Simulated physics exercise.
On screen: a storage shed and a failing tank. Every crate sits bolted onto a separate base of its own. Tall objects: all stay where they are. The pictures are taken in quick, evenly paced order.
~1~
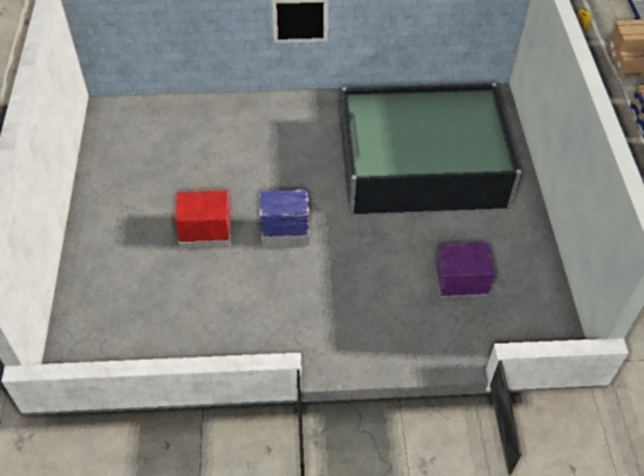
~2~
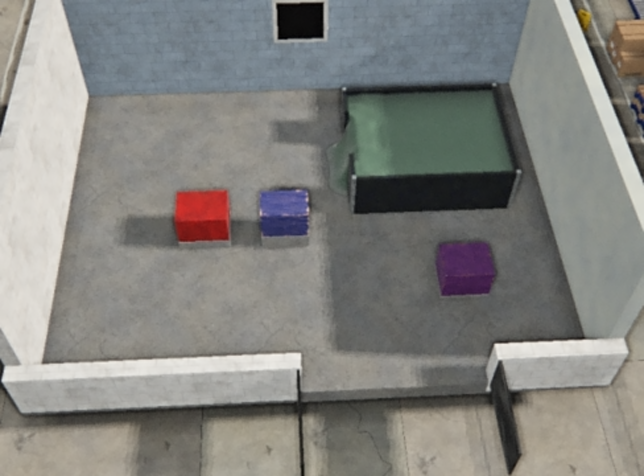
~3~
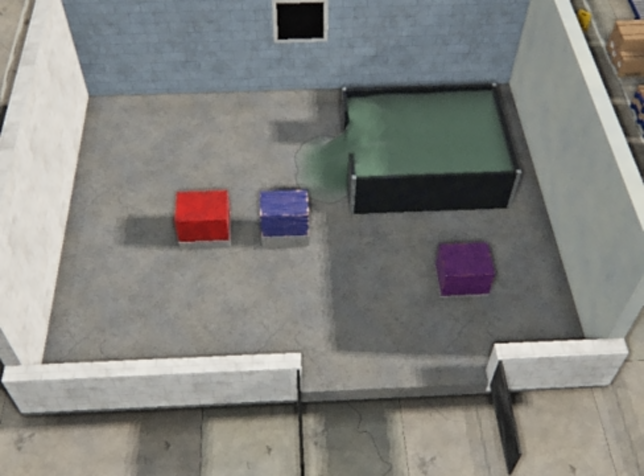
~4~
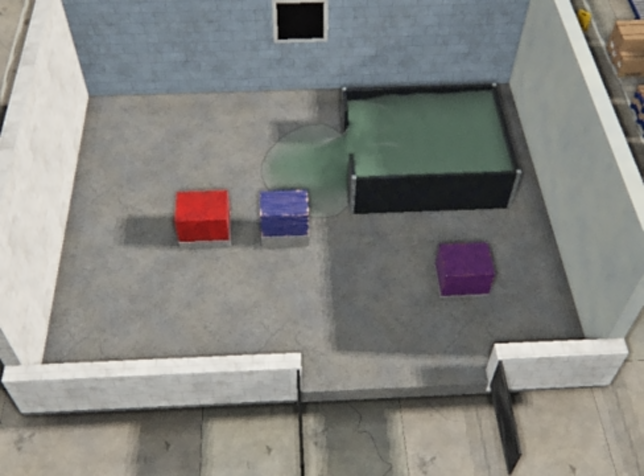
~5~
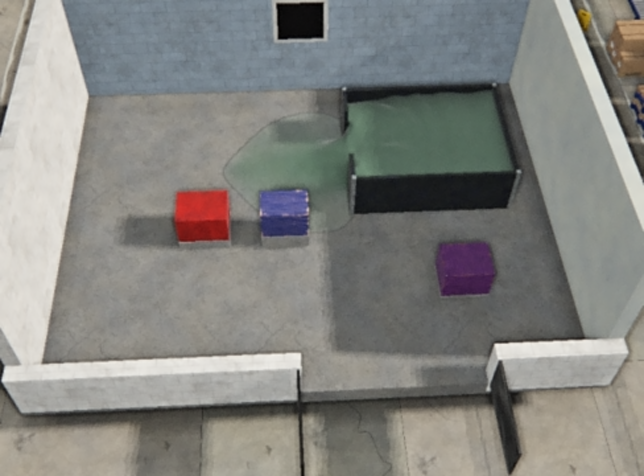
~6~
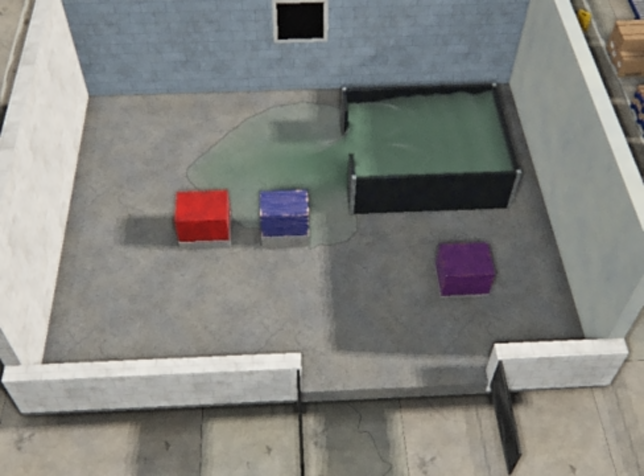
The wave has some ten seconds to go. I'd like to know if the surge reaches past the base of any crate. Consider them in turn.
One by one: The blue crate is safe from the water. The red crate is caught by the water. The purple crate is caught by the water.
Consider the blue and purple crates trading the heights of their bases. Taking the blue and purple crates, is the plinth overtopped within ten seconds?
Blue gets flooded, purple stays clear.
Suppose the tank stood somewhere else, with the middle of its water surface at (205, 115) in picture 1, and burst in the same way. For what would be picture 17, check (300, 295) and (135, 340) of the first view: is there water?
The first spot is not reached, while the second is wetted.
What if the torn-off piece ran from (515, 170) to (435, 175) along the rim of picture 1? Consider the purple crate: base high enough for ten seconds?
The purple one is reached.
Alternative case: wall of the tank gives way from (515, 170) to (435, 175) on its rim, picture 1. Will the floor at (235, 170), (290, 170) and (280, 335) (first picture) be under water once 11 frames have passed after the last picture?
Well, the first one's left untouched, the second's left untouched, and the third's sodden.
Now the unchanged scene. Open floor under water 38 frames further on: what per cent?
Around 65 percent, give or take.
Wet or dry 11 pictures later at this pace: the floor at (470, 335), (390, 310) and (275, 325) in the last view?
Result by point, in sequence: Unwetted, then unwetted, then waterlogged.
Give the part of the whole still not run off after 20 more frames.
Roughly 100 %.
A moment on, water covers 35 % of the floor; the blue crate water round its plinth, the red crate water round its plinth, the purple crate not reached.
Next, water covers 45 % of the floor; the blue crate water round its plinth, the red crate water round its plinth, the purple crate not reached.
Then, water covers 55 % of the floor; the blue crate water round its plinth, the red crate water round its plinth, the purple crate not reached.
Later, water covers 65 % of the floor; the blue crate water round its plinth, the red crate water round its plinth, the purple crate not reached.
In the end, water covers 95 % of the floor; the blue crate stayed above the water, the red crate was topped, the purple crate was topped.
